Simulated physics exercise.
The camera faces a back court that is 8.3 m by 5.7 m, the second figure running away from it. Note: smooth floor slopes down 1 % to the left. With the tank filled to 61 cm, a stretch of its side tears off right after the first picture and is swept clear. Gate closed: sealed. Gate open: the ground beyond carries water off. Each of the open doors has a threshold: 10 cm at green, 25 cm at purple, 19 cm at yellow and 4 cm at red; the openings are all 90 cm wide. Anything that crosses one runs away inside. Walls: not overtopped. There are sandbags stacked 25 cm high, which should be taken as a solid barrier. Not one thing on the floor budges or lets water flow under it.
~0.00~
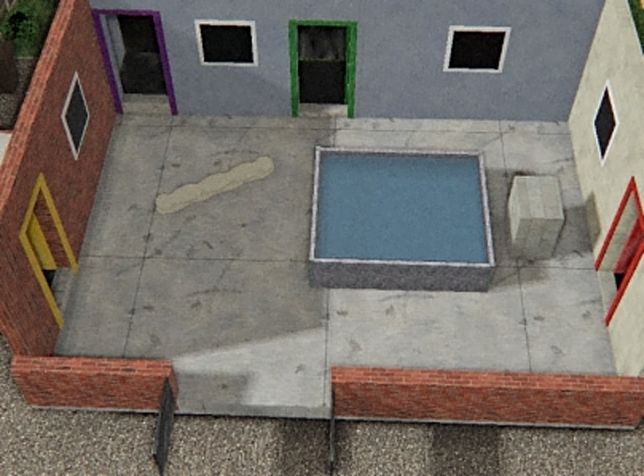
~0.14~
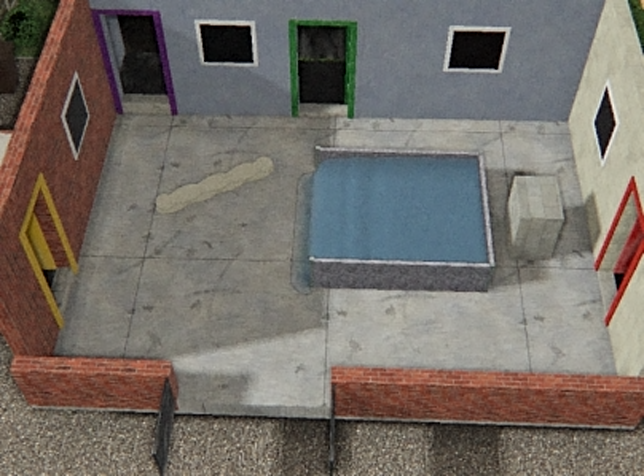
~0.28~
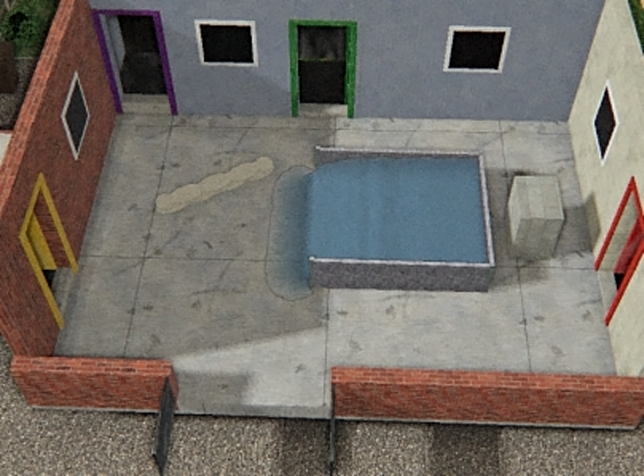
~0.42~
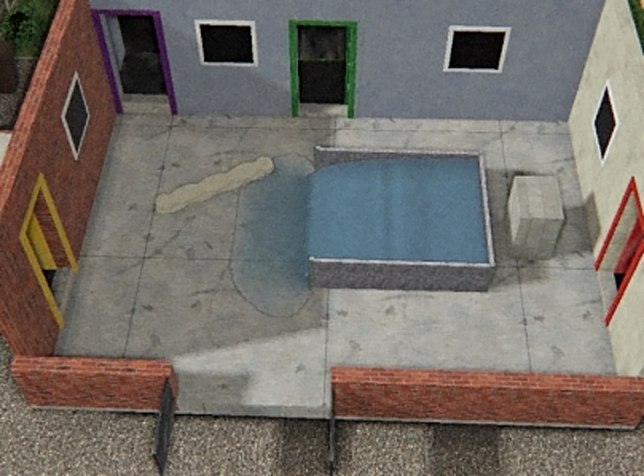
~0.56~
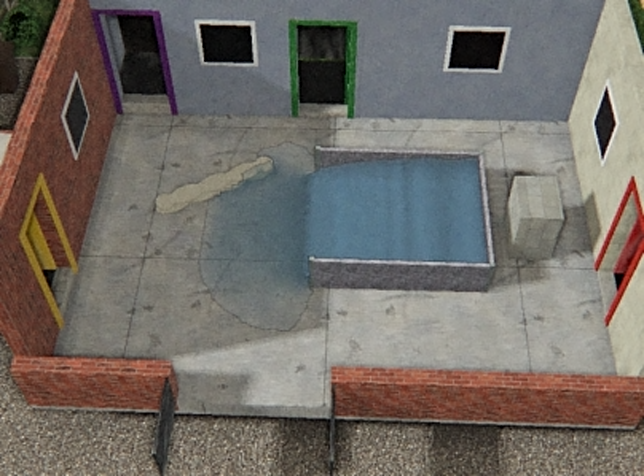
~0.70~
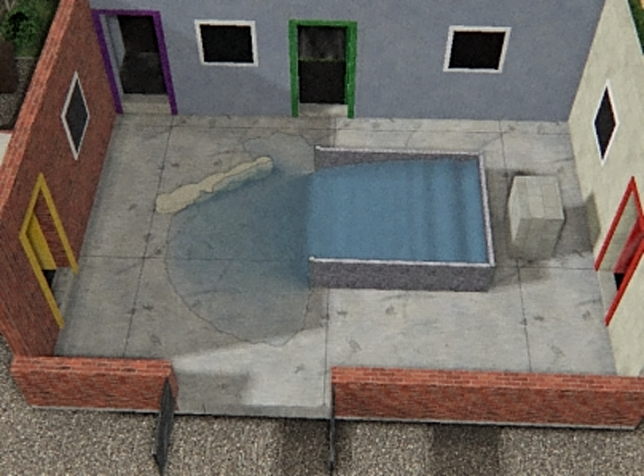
Water pours from the open left side of a raised tank in a walled courtyard, spreading leftward across the concrete floor in a widening, rounded sheet that reaches the low, pale sandbags and runs along their near side.
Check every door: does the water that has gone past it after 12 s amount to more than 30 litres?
One by one: Green door: The inflow ends up lower than the cap; purple door: The inflow ends up lower than the cap; yellow door: The inflow ends up higher than the cap; red door: The inflow ends up higher than the cap.
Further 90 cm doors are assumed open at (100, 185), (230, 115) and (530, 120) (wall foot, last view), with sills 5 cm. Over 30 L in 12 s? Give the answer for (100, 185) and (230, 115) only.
In turn: Beyond it, beyond it.
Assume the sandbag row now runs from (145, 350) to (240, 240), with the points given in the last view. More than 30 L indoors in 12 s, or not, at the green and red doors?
Against the limit, the green door stays within it and the red door stays within it.
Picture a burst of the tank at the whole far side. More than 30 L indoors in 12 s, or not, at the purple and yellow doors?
Here's how it goes: Purple falls short, yellow falls short.
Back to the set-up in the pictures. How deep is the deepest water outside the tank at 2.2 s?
Around 46 centimetres.
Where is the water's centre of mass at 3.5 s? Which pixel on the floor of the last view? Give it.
Its balance point sits around (219, 251).
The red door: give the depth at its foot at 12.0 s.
Close to 5.5 cm of depth.
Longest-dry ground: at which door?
Red.
After 1.4 s water covers 30 % of the floor and is deepest (44 cm) near (81, 254); green door not reached, purple door not reached, yellow door 10 cm at the sill, 0 L in, red door not reached.
After 2.2 s water covers 45 % of the floor and is deepest (46 cm) near (47, 383); green door 4 cm at the sill, 0 L in, purple door not reached, yellow door 36 cm at the sill, 23 L in, red door not reached.
After 3.5 s water covers 45 % of the floor and is deepest (47 cm) near (50, 372); green door 7 cm at the sill, 0 L in, purple door 25 cm at the sill, 0 L in, yellow door 35 cm at the sill, 132 L in, red door not reached.
After 7.0 s water covers 85 % of the floor and is deepest (24 cm) near (118, 115); green door 11 cm at the sill, 1 L in, purple door 20 cm at the sill, 0 L in, yellow door 16 cm at the sill, 224 L in, red door 8 cm at the sill, 10 L in.
After 12.0 s water covers 95 % of the floor and is deepest (14 cm) near (494, 166); green door 5 cm at the sill, 3 L in, purple door 10 cm at the sill, 0 L in, yellow door 10 cm at the sill, 224 L in, red door 5 cm at the sill, 54 L in.
